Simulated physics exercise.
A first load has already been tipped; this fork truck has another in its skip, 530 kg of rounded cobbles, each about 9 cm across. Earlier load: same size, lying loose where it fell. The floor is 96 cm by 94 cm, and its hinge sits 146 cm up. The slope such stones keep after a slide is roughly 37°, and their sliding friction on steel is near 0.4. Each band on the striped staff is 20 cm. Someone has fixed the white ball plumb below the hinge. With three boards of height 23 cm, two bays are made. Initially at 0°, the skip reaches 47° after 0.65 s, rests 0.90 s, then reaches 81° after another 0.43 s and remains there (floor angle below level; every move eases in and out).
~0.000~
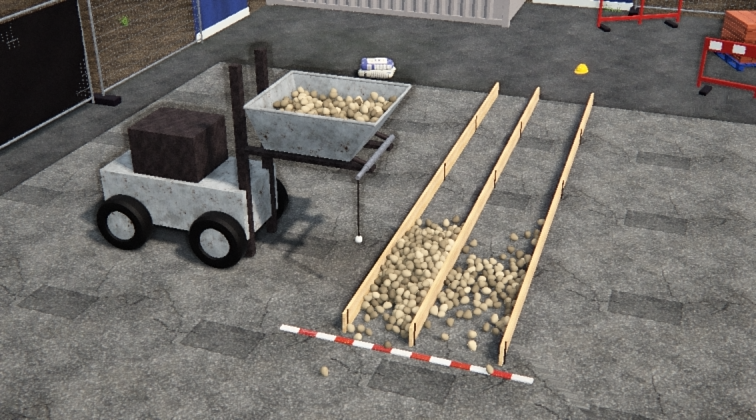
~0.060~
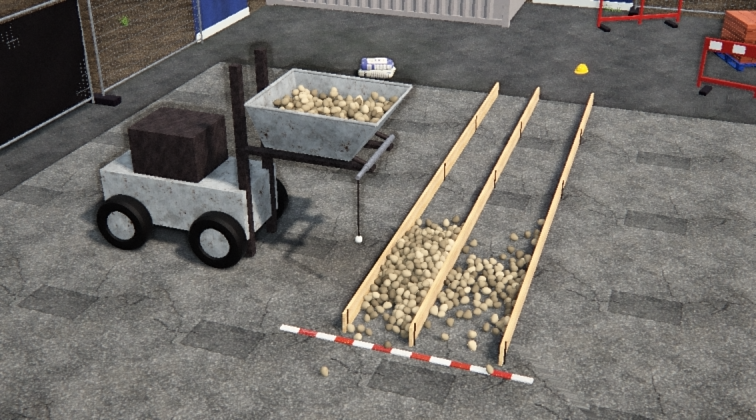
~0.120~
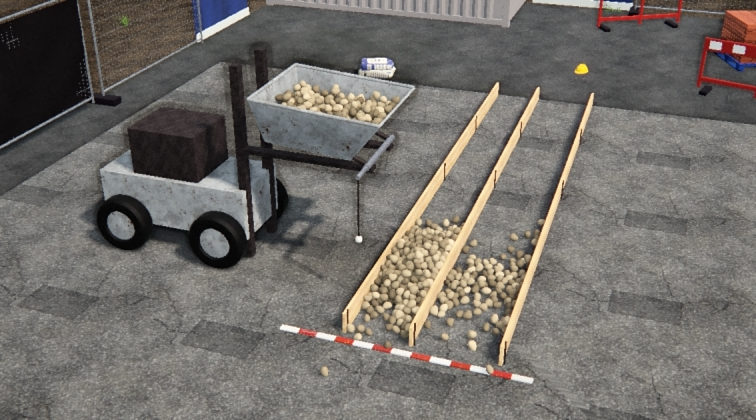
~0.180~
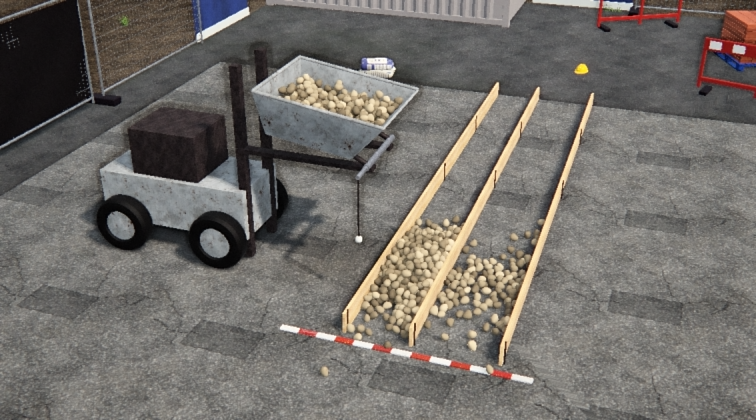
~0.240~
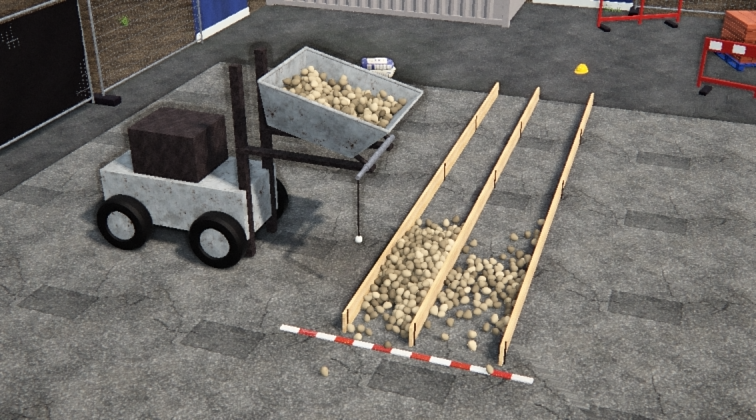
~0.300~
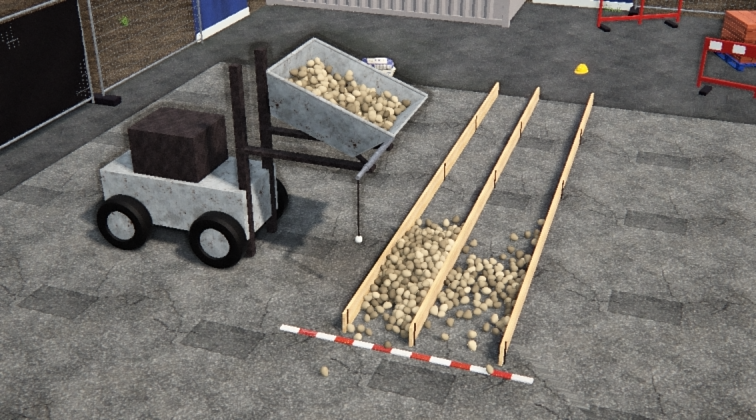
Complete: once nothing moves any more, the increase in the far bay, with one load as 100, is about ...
... 94.
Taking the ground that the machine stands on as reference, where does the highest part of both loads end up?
Looks like about 38 cm above the machine's ground.
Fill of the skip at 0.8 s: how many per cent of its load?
I'd say about 100 per cent.
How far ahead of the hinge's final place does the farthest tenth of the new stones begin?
Roughly 160 cm ahead of it.
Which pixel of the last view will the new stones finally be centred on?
Roughly pixel (488, 280) in the last view.
After 0.5 s the floor is at 40°; in per cent of one load, 100 in the skip, 78 in the near bay, 21 in the far bay; the foremost stones are at (524, 281).
After 0.8 s the floor is at 47°; in per cent of one load, 100 in the skip, 78 in the near bay, 21 in the far bay; the foremost stones are at (524, 281).
After 2.4 s the floor is at 81°; in per cent of one load, 23 in the skip, 82 in the near bay, 95 in the far bay; the foremost stones are at (518, 294).
After 5.1 s the floor is at 81°; in per cent of one load, 0 in the skip, 79 in the near bay, 115 in the far bay, 5 past the last board; the foremost stones are at (681, 306). Net gain in the far bay, 94.
